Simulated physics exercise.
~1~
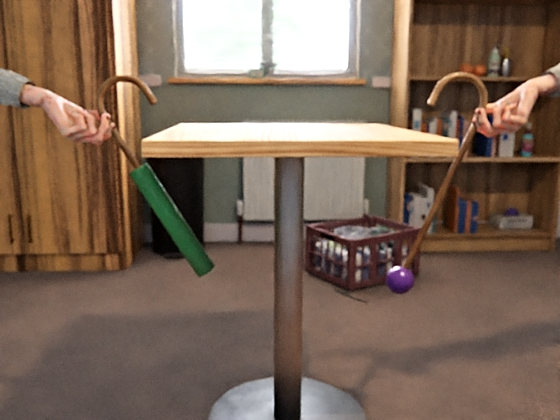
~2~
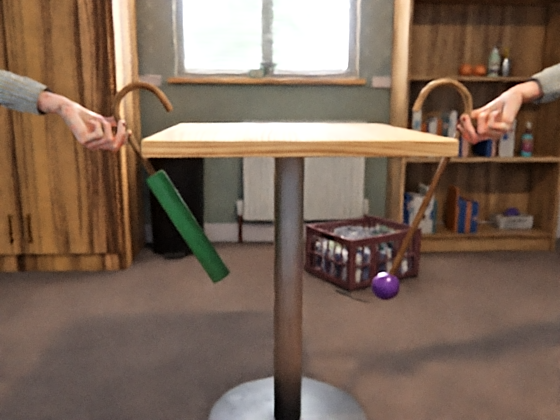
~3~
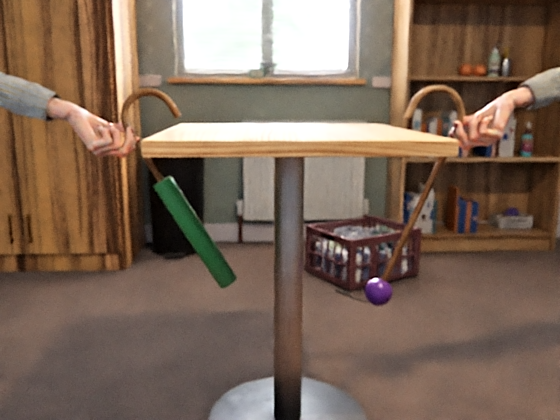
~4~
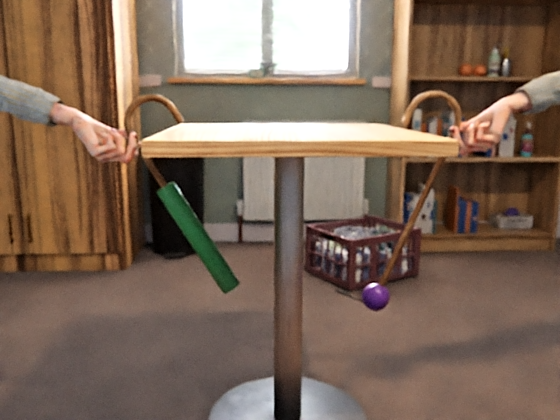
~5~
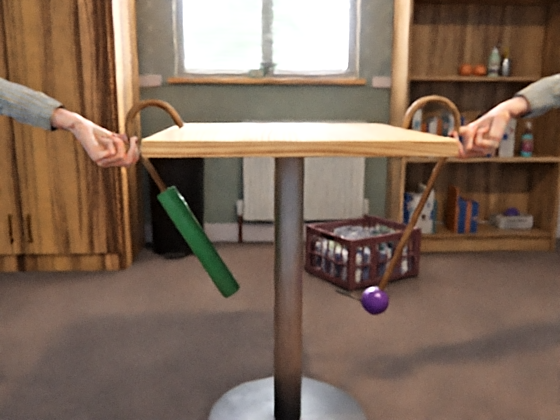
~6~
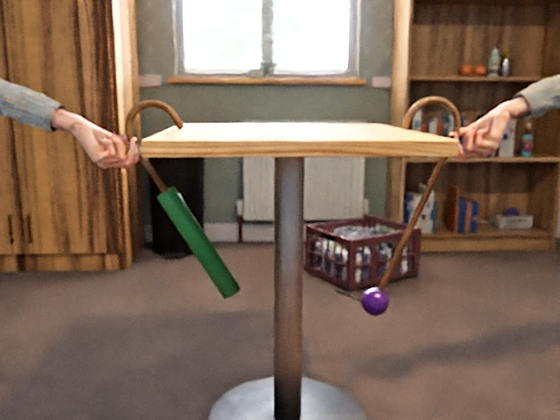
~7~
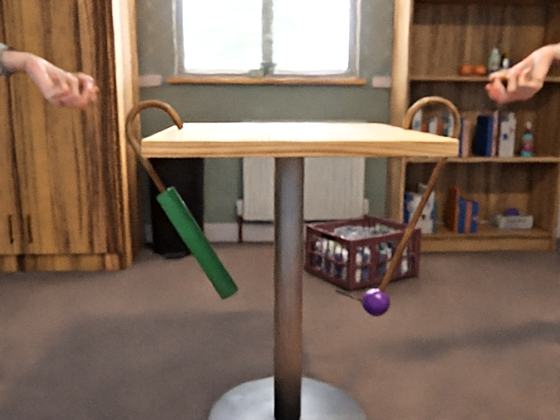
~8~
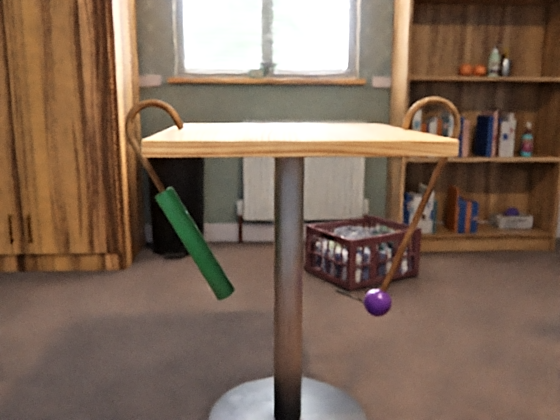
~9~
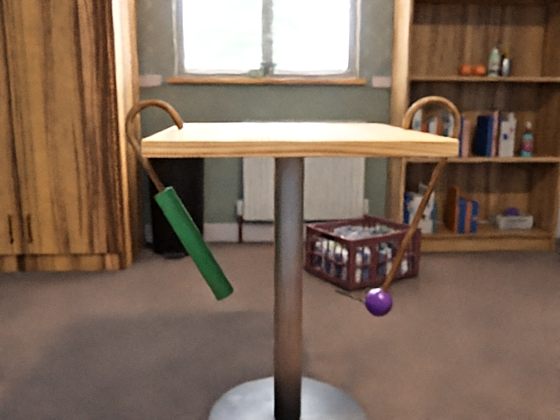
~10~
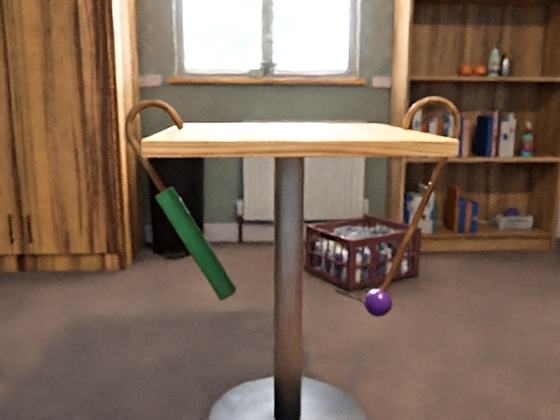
Two hands, one at each side, hold hooked objects beside a pale wooden table on a metal pedestal, seen from the front by a still camera in a carpeted room with a window, wooden cabinet and bookshelf behind. On the left is a green umbrella with a curved brown handle, and on the right a brown crook ending in a purple ball. The hands move both inward and slightly down, setting the crooks over the table's opposite edges. They then let go and withdraw out of view. Both objects stay hooked, hanging almost still at a slant beneath the tabletop.
